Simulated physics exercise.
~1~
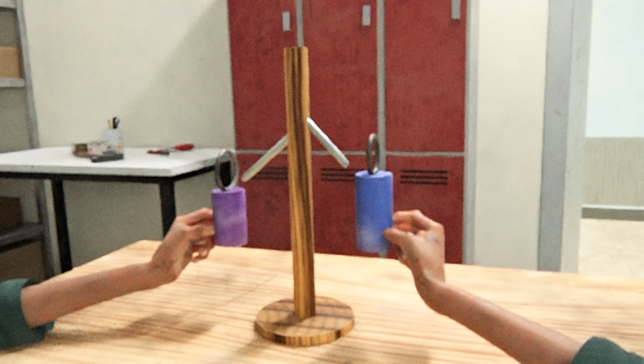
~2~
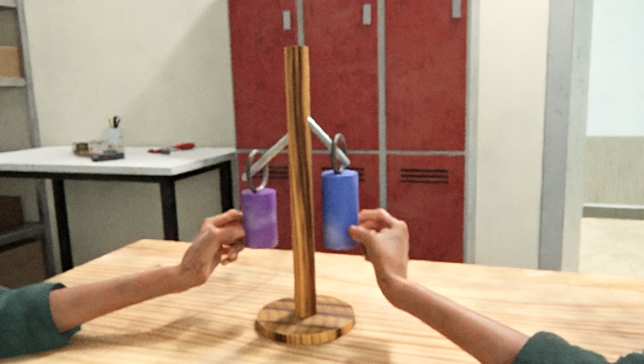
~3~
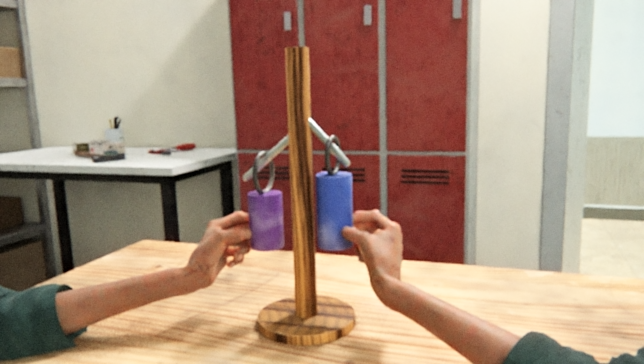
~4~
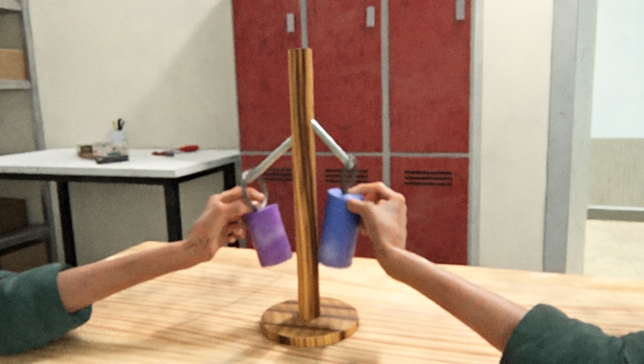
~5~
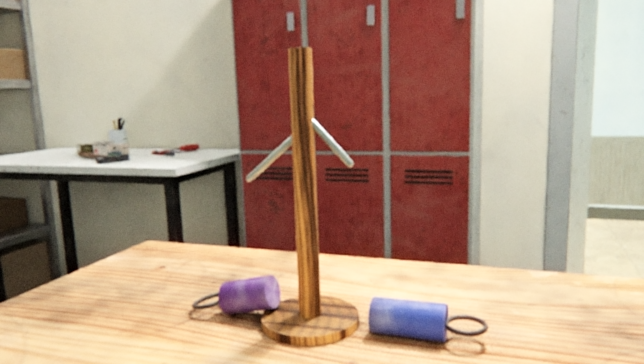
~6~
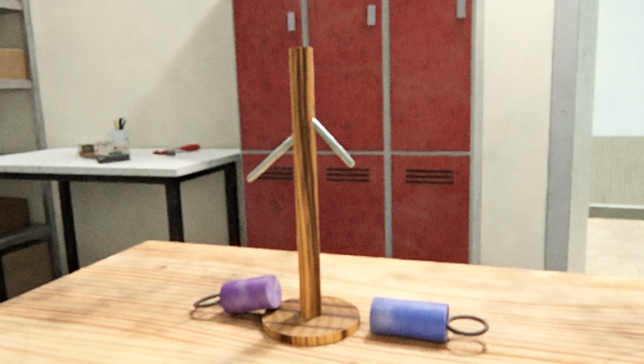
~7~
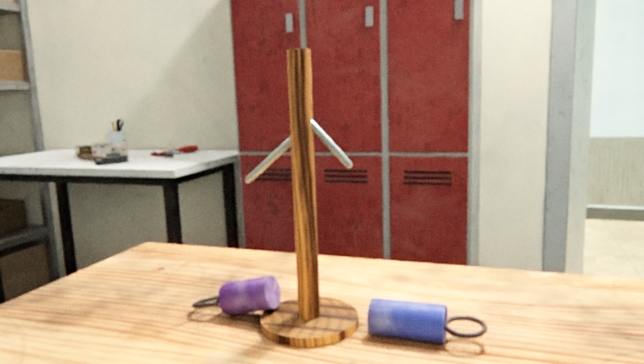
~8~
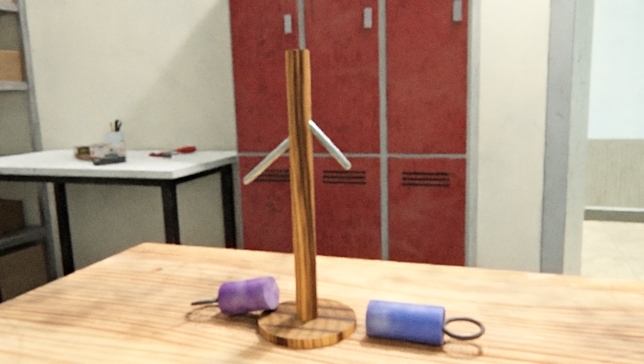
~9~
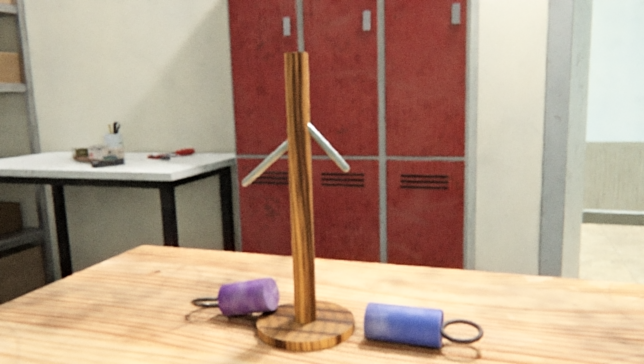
In the video, two hands bring a purple cylinder and a blue cylinder, each with a ring, inward to the downward-slanting pegs of a wooden stand. The hands let go, both cylinders drop, and they end lying on the table on either side of the base.
